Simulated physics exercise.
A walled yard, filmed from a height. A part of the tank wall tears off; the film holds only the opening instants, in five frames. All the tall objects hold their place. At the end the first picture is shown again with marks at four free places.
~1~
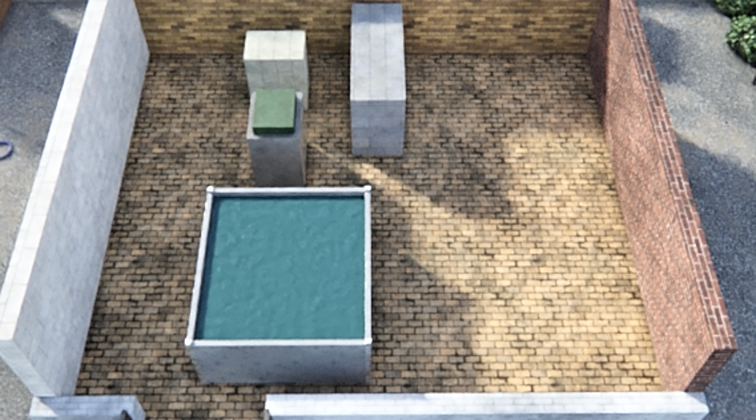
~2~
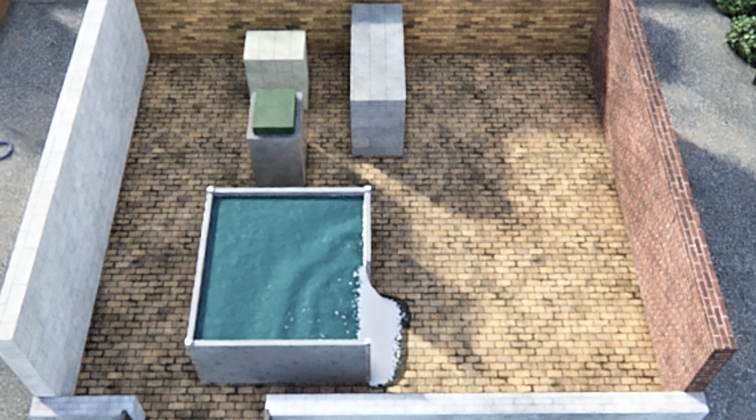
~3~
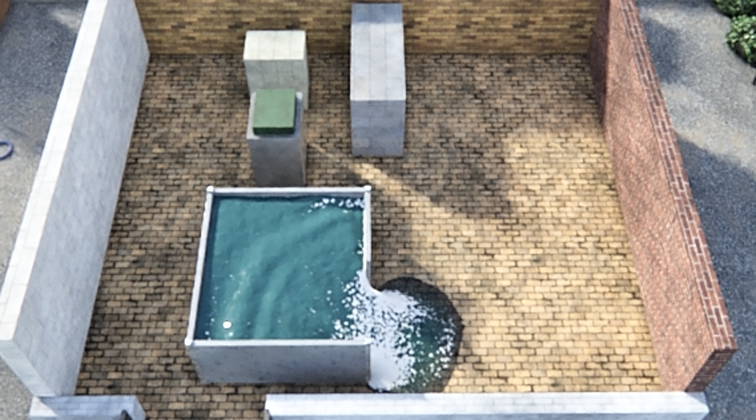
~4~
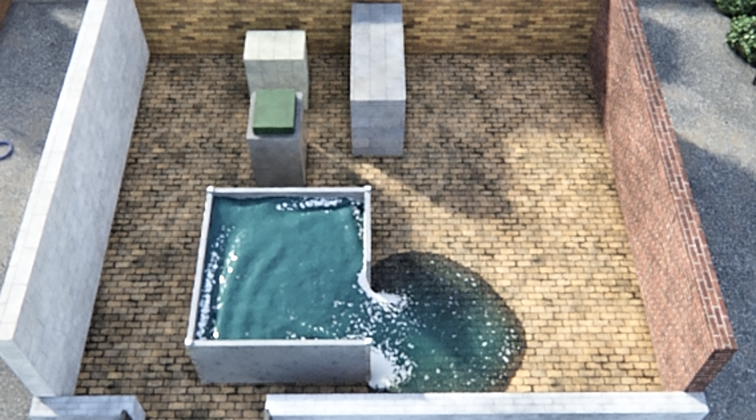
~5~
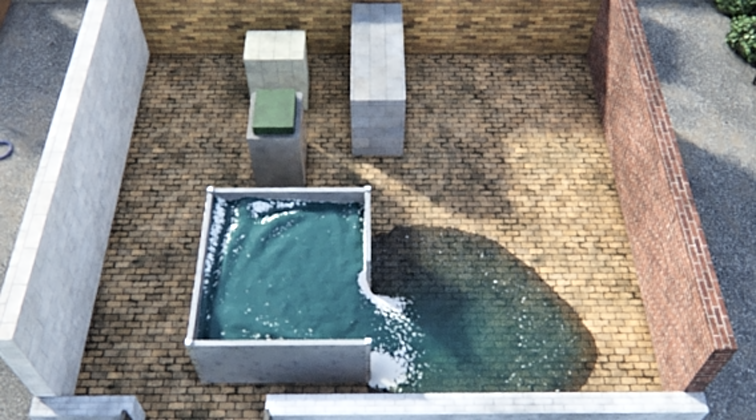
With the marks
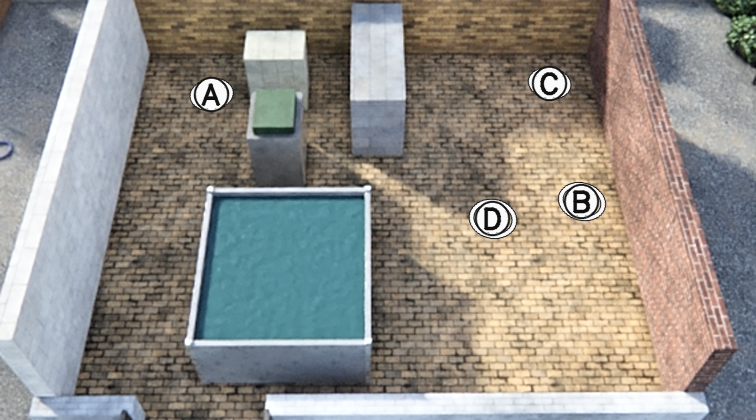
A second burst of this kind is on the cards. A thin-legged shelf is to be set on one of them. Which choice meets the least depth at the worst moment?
The best spot is A.
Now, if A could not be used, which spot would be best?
The answer is D.
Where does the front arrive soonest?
That would be D.
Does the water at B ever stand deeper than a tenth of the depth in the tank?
Yes, it does.
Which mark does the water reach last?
Here it is spot A.
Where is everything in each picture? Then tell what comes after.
The first picture shows tank full, its middle at (285, 265); open gate at (203, 400).
The second picture shows front seen at (401, 305), 1 % of the ground wet.
The third picture shows front seen at (452, 313), 4 % of the ground wet.
The fourth picture shows front seen at (521, 342), 10 % of the ground wet.
The fifth picture shows front seen at (590, 359), 16 % of the ground wet.
On the marked copy, A at (211, 94); B at (581, 201); C at (549, 83); D at (492, 218).
If A is chosen, the water peaks at about 9 % of the depth that stood in the tank.
If B is chosen, the water peaks at about 33 % of the depth that stood in the tank.
If C is chosen, the water peaks at about 33 % of the depth that stood in the tank.
If D is chosen, the water peaks at about 15 % of the depth that stood in the tank.
